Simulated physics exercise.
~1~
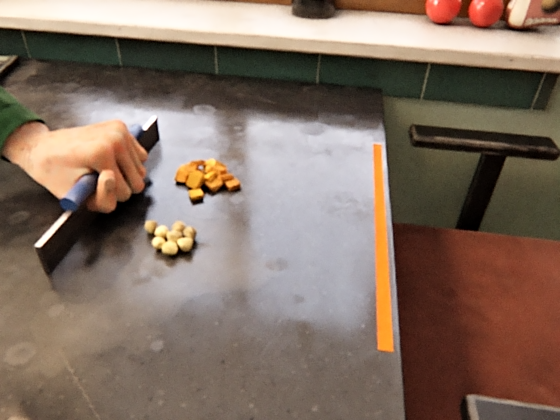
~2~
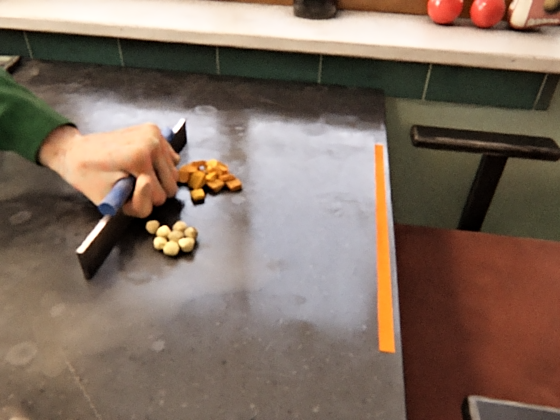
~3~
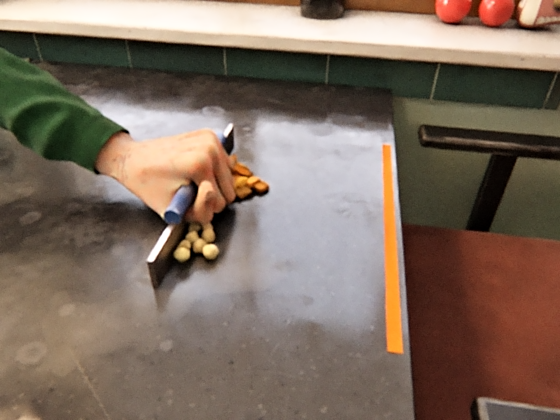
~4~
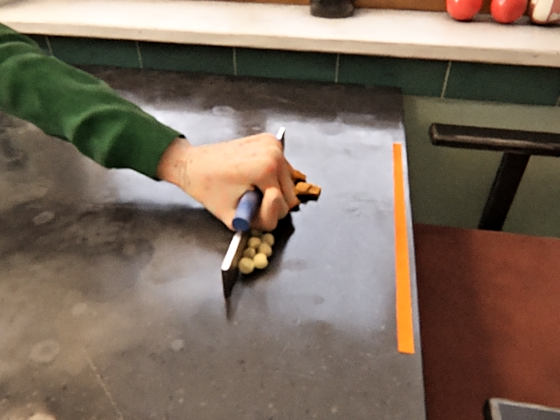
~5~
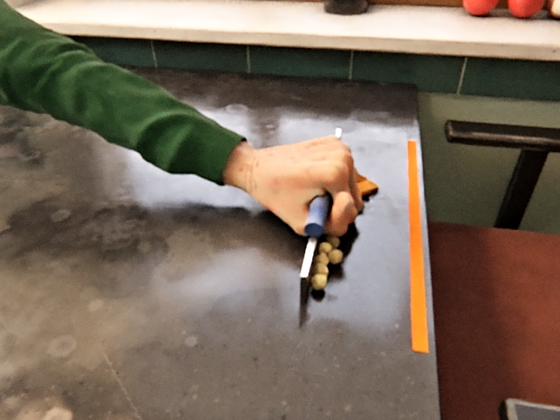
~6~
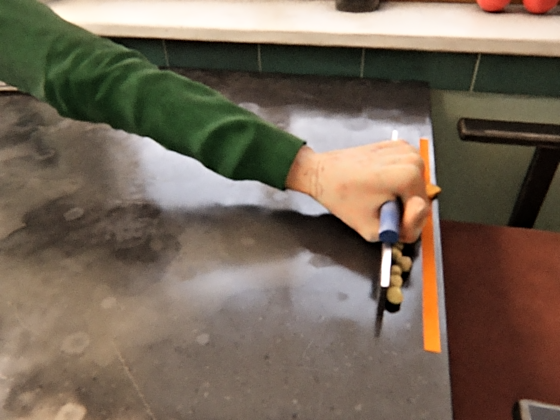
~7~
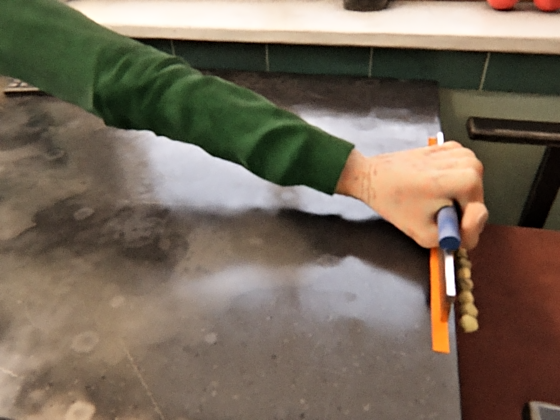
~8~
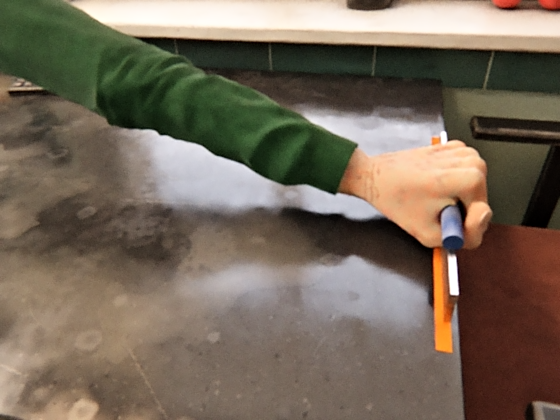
On a dark countertop, a hand in a green sleeve pushed a blue-handled scraper to the right, sweeping small orange cubes and round, pale pieces along until it stopped at the orange tape and both piles had gone over the edge.
